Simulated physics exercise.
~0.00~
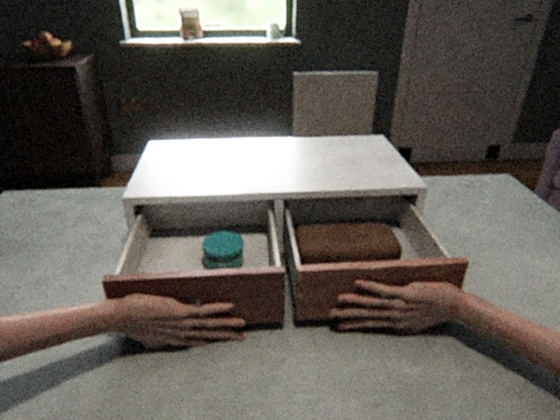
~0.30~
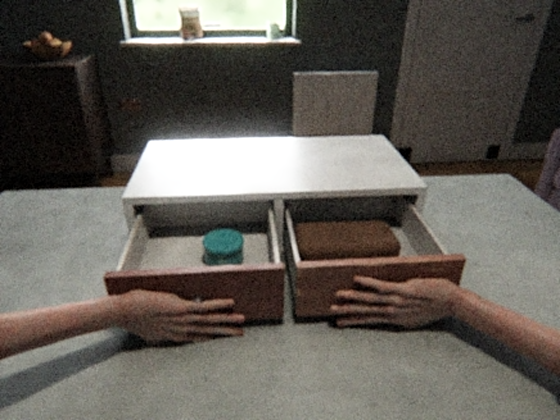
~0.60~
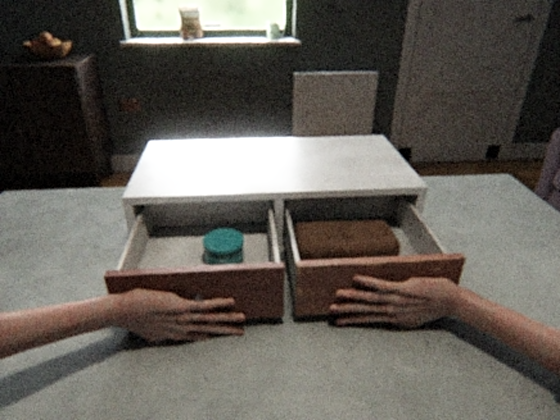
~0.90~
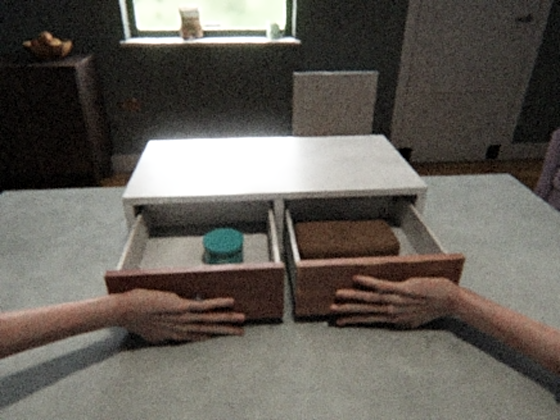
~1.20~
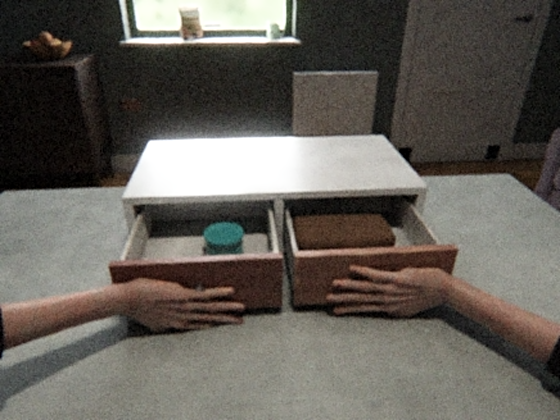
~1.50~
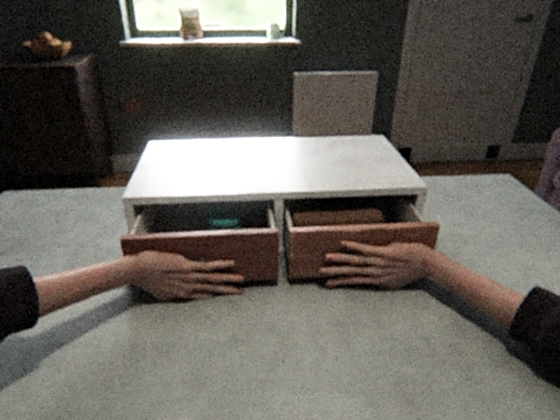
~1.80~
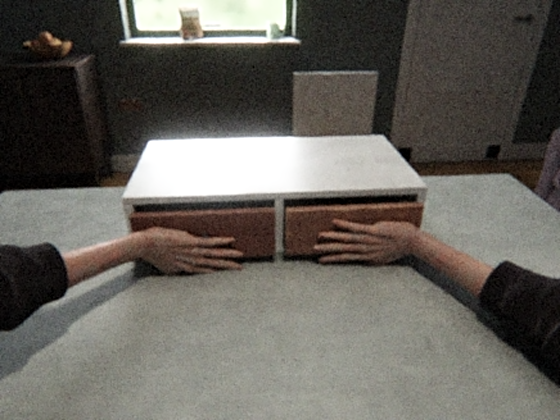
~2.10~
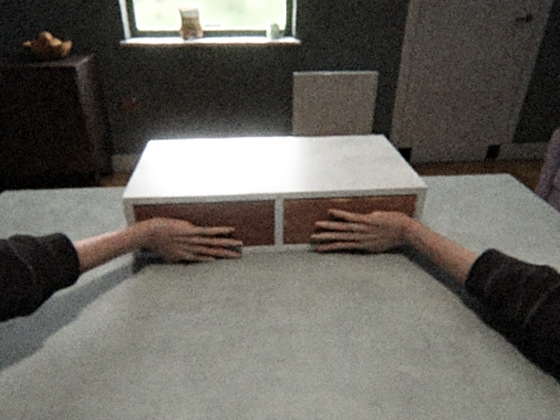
Two drawers holding a turquoise tin and a brown loaf sliding inwards under a pair of hands until both are fully closed.
